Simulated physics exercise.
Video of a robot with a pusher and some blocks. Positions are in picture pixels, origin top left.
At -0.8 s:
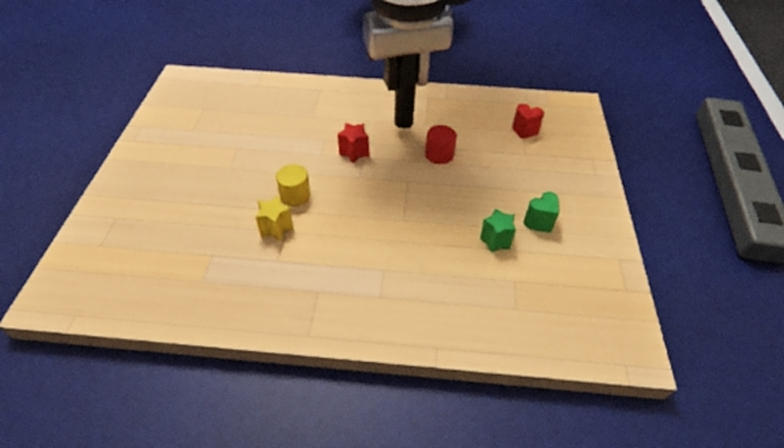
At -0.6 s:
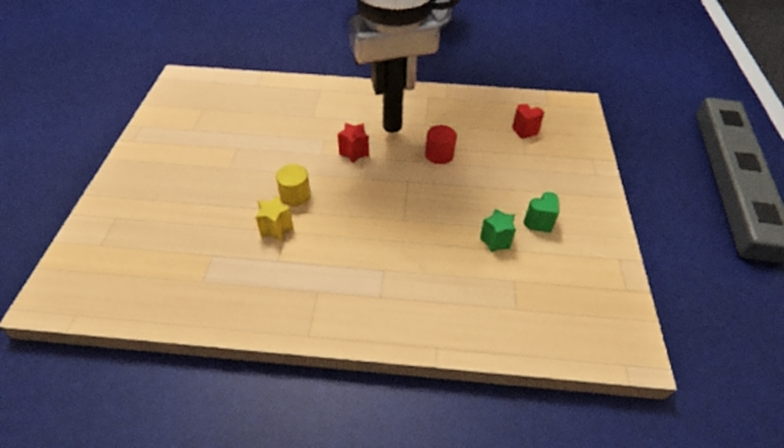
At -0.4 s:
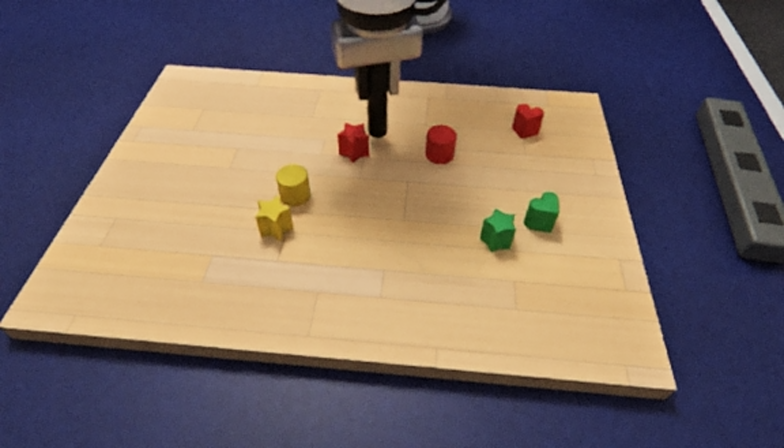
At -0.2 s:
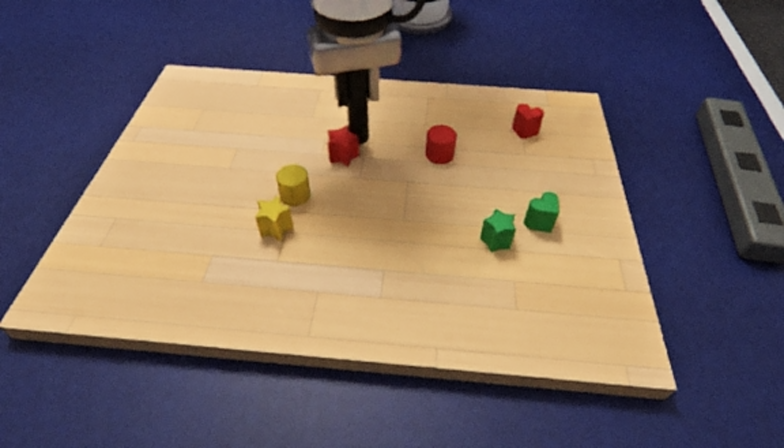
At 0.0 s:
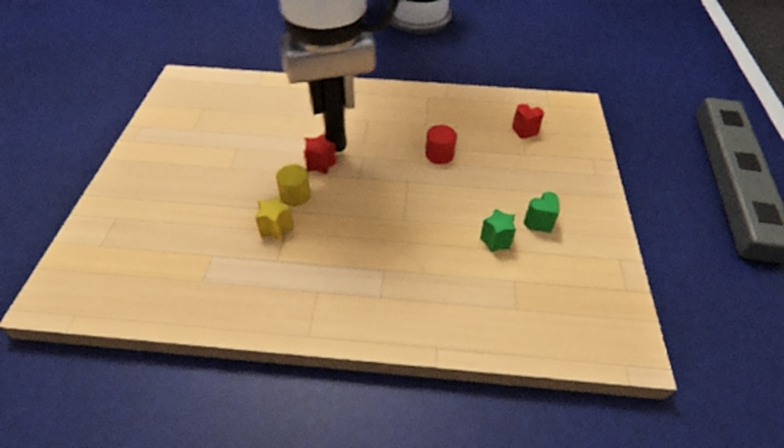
A robot arm's black pusher moves left across a wooden board to the red star-shaped block and pushes it left and slightly toward the viewer, near the yellow disc, while the other yellow, red and green blocks stay still.
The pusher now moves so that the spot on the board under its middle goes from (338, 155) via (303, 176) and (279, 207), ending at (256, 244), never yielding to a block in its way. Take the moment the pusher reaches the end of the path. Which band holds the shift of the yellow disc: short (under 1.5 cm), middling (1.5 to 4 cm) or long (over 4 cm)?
The largest band: Over 4 cm.
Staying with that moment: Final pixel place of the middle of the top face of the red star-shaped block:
So, by the moment the path ends, you'll find the top centre of the red star-shaped block at (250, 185).
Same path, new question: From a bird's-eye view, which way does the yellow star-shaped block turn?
Short answer: Counterclockwise.
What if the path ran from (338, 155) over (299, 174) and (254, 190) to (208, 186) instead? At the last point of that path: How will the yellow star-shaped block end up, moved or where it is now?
Once the path is done, it is somewhere new.
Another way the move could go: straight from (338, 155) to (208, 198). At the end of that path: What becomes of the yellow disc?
It travels a centimetre or more.
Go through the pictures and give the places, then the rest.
In the first picture, pusher tip (404, 123); block tops, yellow star-shaped block (271, 208); yellow disc (292, 174); red star-shaped block (353, 131).
In the second picture, pusher (392, 127); blocks unchanged.
In the third picture, pusher (378, 132); blocks unchanged.
In the fourth picture, pusher (359, 138); red star-shaped block (341, 135).
In the fifth picture, pusher (337, 146); yellow star-shaped block (271, 208); yellow disc (292, 174); red star-shaped block (318, 143).
The first path, step by step. One third of the way, pusher (301, 168); yellow star-shaped block (267, 215); yellow disc (276, 189); red star-shaped block (280, 166).
Two thirds of the way, pusher (277, 199); yellow star-shaped block (264, 229); yellow disc (259, 207); red star-shaped block (252, 183), turned 55° clockwise.
At the end, pusher (254, 235); yellow star-shaped block (260, 251), turned 50° anticlockwise; yellow disc (229, 244); red star-shaped block (250, 185), turned 70° clockwise.
